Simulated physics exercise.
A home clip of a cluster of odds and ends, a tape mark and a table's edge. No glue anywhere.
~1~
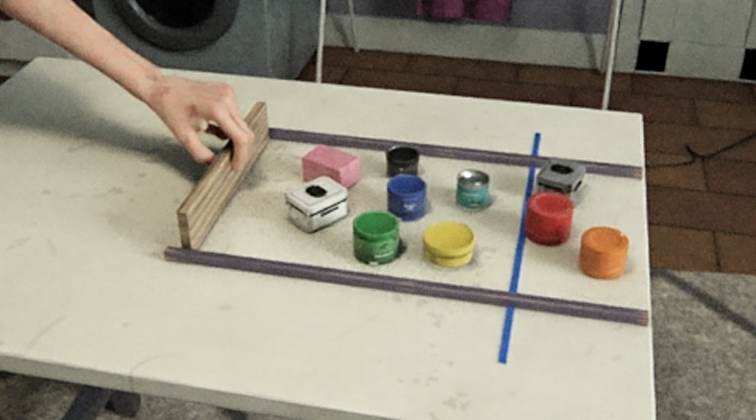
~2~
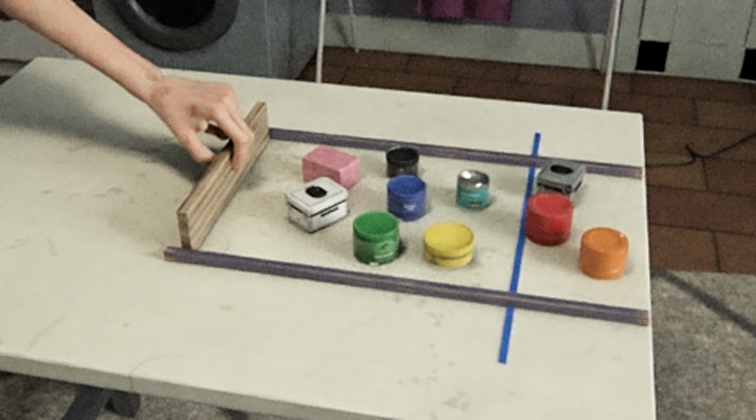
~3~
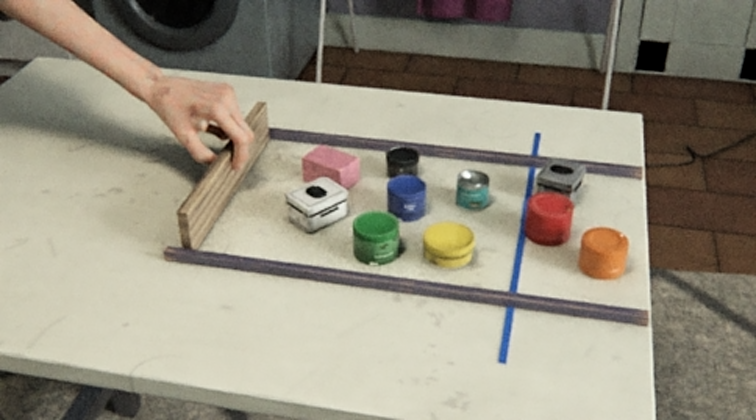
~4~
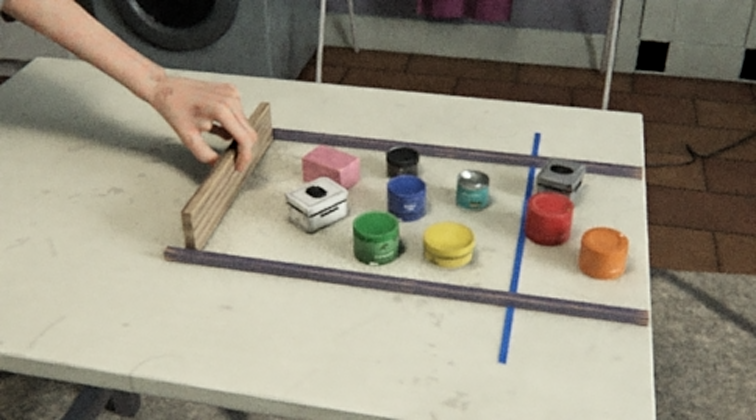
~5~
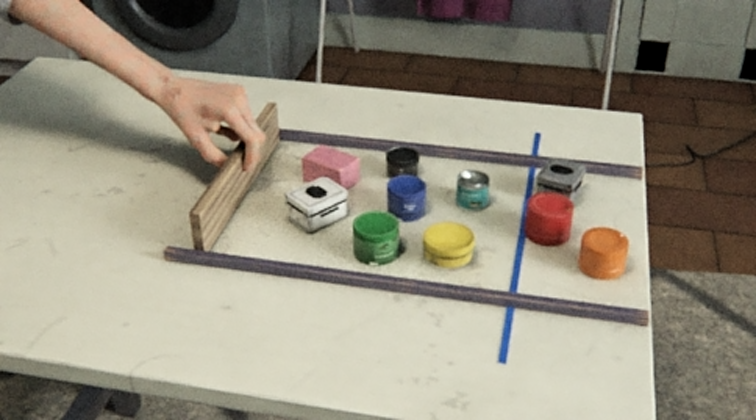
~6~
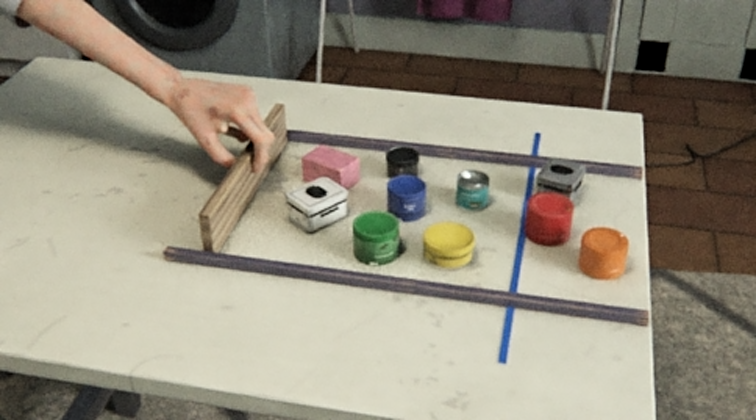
A hand held a wooden board upright at the left of a group of colourful pots and small cases, then slid it slightly right toward them, while the pots and cases stayed still.
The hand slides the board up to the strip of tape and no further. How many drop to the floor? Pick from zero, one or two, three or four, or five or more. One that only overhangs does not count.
The number that fall off is zero.
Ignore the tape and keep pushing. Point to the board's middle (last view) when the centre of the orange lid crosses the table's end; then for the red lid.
Its middle is around (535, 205) and around (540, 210).
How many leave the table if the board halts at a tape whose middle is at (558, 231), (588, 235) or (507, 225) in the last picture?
Down on the floor: 2, 6 and 0.
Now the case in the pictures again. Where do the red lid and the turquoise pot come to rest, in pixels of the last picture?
Near (628, 229) and (596, 203).
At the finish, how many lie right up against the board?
It touches 4.
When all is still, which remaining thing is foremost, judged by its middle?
That is the orange lid.
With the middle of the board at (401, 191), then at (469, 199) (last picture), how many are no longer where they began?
First 7, then 9.
Soon after, none off yet; orange lid at rest near (603, 253); grey case at rest near (560, 184); red lid at rest near (549, 219).
In the end, the number that fall off is zero.
